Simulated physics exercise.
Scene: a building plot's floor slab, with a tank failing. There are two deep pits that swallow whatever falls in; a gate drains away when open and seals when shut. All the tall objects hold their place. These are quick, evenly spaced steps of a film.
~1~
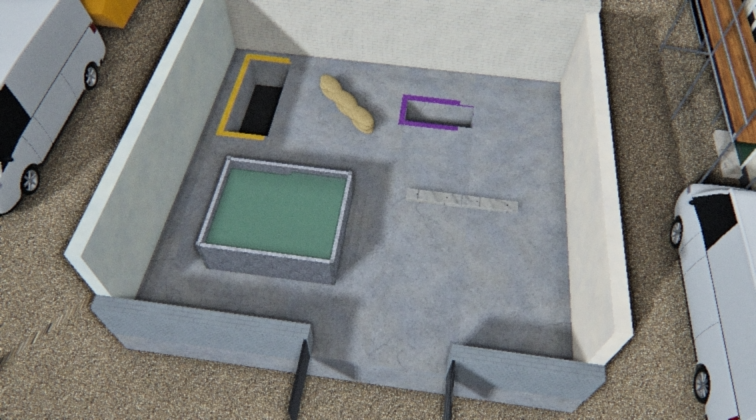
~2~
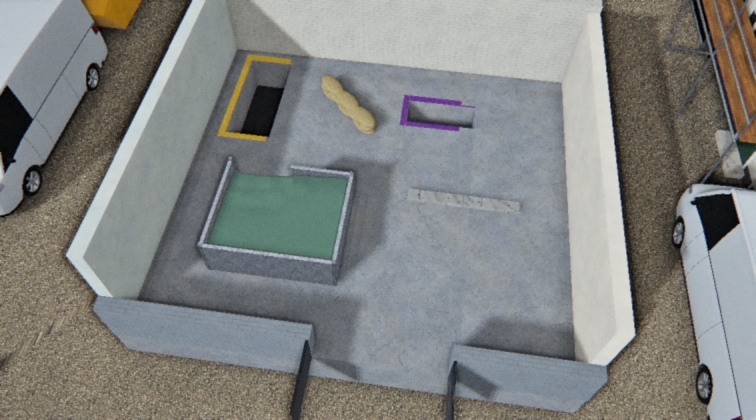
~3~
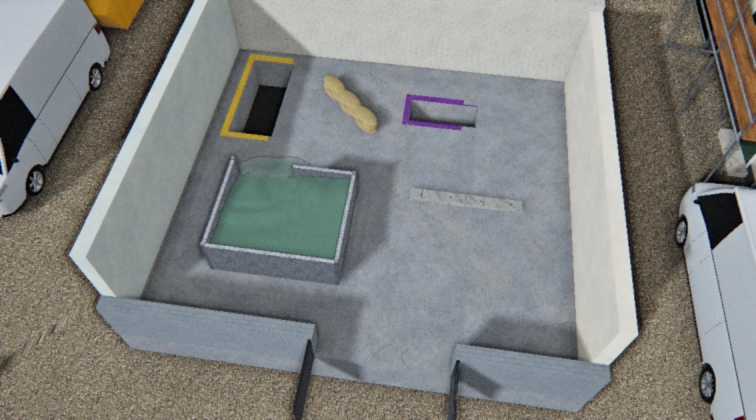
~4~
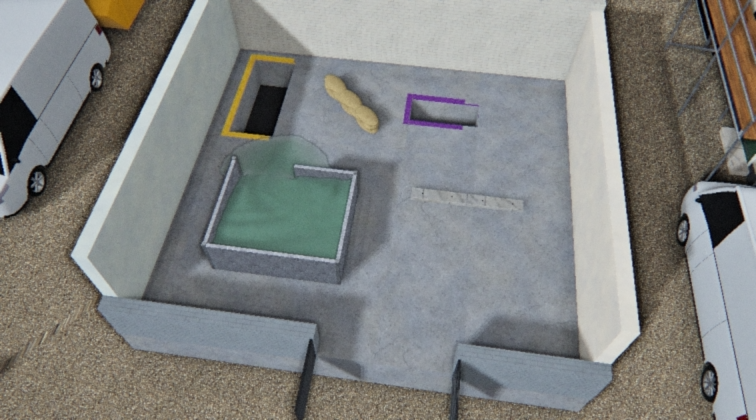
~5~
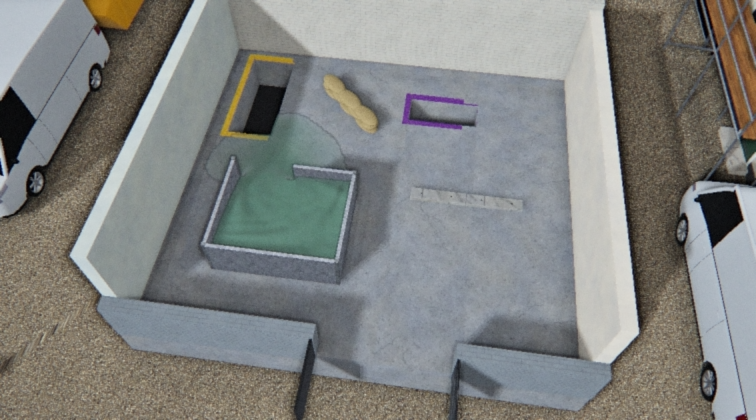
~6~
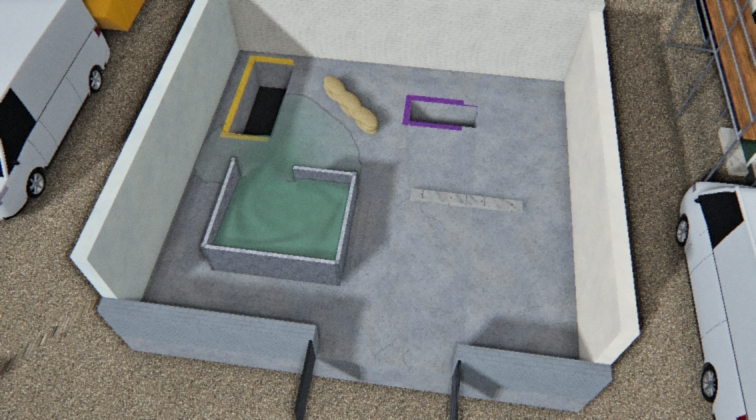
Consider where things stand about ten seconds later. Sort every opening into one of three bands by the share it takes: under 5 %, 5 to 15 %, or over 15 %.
The gate takes under 5 %; the purple pit takes under 5 %; the yellow pit takes over 15 %.
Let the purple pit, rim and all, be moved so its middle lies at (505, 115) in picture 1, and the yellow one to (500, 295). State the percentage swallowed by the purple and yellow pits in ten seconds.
Parts in a hundred: Purple 10, yellow 2.
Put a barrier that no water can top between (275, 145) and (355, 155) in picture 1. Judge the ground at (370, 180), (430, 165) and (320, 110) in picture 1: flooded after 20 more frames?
In order: Wet; wet; dry.
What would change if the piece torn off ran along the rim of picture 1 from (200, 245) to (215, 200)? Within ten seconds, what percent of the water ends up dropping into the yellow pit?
Near 30 per cent for yellow.
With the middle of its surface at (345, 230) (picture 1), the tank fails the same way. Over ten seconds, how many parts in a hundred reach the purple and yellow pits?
Shares - purple: 14 in a hundred; yellow: 60 in a hundred.
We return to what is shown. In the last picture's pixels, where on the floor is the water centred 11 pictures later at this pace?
Near pixel (289, 192).
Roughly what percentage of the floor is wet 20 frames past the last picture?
I reckon around 30 %.
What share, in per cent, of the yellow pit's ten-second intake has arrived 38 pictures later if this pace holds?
Estimate: Roughly 80 %.
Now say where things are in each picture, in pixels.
The tank at (278, 210) is whole and still, in the first frame.
The front is at a hidden place, out from the gap on the tank's far side, in the second frame.
Water pours out on the tank's far side and has run to (301, 163), in the third frame.
Water pours out on the tank's far side and has run to (299, 139), in the fourth frame.
Water pours out on the tank's far side and has run to (299, 117), in the fifth frame.
Water pours out on the tank's far side and has run to (286, 97), in the sixth frame.
A moment on, water covers 15 % of the floor; the gate 0 %, the purple pit 0 %, the yellow pit 9 %.
Next, water covers 20 % of the floor; the gate 0 %, the purple pit 0 %, the yellow pit 19 %.
Then, water covers 30 % of the floor; the gate 0 %, the purple pit 0 %, the yellow pit 34 %.
Later, water covers 40 % of the floor; the gate 0 %, the purple pit 1 %, the yellow pit 53 %.
In the end, water covers 35 % of the floor; the gate 0 %, the purple pit 3 %, the yellow pit 67 %.
